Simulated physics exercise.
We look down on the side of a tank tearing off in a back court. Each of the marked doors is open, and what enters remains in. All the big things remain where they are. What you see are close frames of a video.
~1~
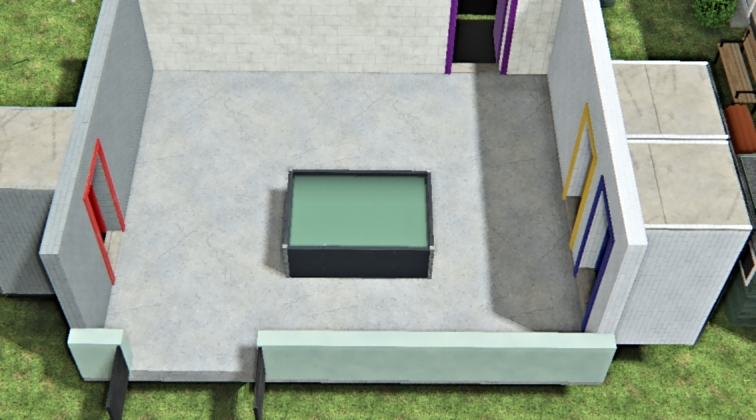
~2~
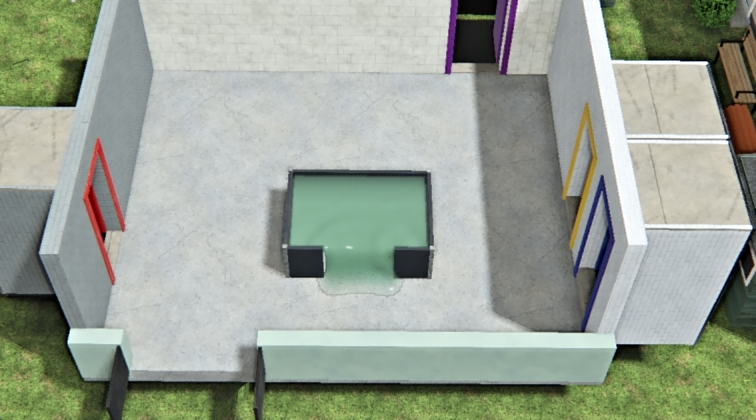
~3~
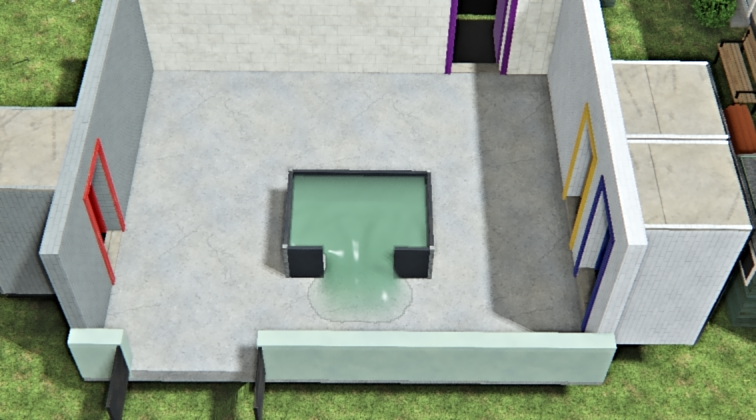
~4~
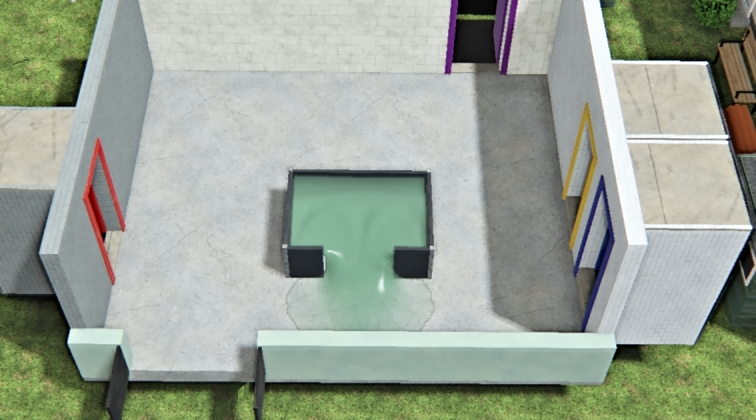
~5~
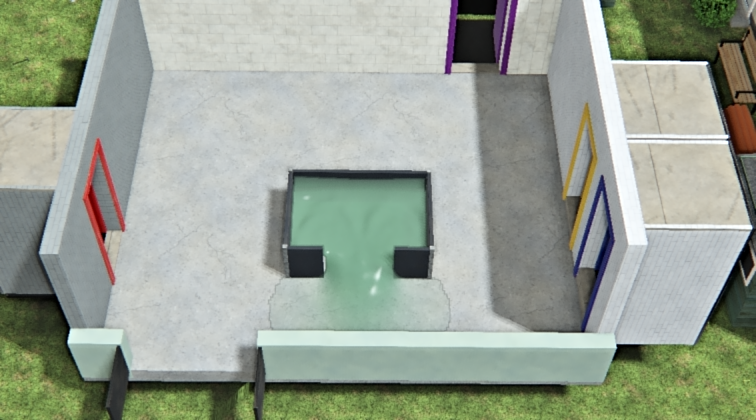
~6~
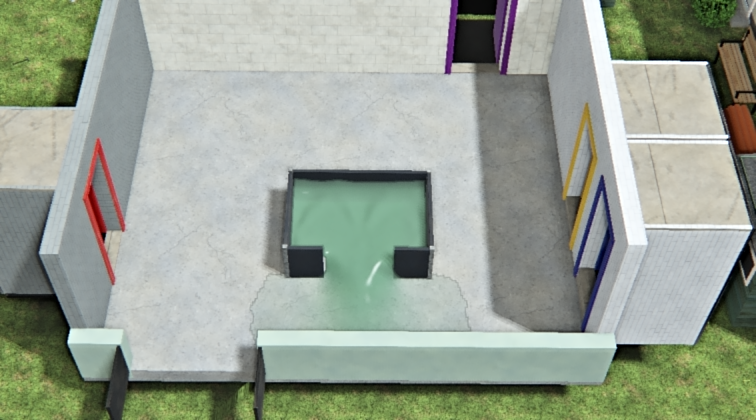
Green-tinted water pours through a gap that opens in the near side of a dark rectangular tank, spreading across the grey courtyard floor to the low front wall, then widening left and right along it.
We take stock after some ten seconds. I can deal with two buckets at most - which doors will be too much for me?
Here is how it goes: The purple door will be too much; the blue door will be manageable; the yellow door will be manageable; the red door will be too much.
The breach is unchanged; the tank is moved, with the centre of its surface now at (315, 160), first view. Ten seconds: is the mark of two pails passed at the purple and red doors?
Result - purple: Past the limit; red: Short of the limit.
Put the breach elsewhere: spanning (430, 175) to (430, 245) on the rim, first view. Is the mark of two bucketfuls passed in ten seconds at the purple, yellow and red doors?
Taking them in turn, the purple door overshoots, the yellow door overshoots, and the red door undershoots.
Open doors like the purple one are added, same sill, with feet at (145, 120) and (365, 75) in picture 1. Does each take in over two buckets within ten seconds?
Door by door: Ends up below, then ends up below.
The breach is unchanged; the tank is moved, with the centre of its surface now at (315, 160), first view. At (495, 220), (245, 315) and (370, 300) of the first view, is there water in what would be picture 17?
One after the other: Dry, flooded, wet.
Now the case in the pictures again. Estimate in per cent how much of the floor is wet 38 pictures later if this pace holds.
That works out at 75 %.
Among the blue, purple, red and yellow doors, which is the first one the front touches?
Looks like the one in blue gets there first.
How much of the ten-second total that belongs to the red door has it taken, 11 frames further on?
By then roughly 0 percent of the ten-second total is in.
A moment on, water covers 15 % of the floor; the purple door not reached, the blue door not reached, the yellow door not reached, the red door not reached.
Next, water covers 30 % of the floor; the purple door not reached, the blue door wet at the sill, nothing in, the yellow door not reached, the red door not reached.
Then, water covers 40 % of the floor; the purple door not reached, the blue door wet at the sill, nothing in, the yellow door wet at the sill, nothing in, the red door under two buckets in.
Later, water covers 75 % of the floor; the purple door under two buckets in, the blue door wet at the sill, nothing in, the yellow door wet at the sill, nothing in, the red door over two buckets in.
In the end, water covers 95 % of the floor; the purple door over two buckets in, the blue door wet at the sill, nothing in, the yellow door wet at the sill, nothing in, the red door over two buckets in.
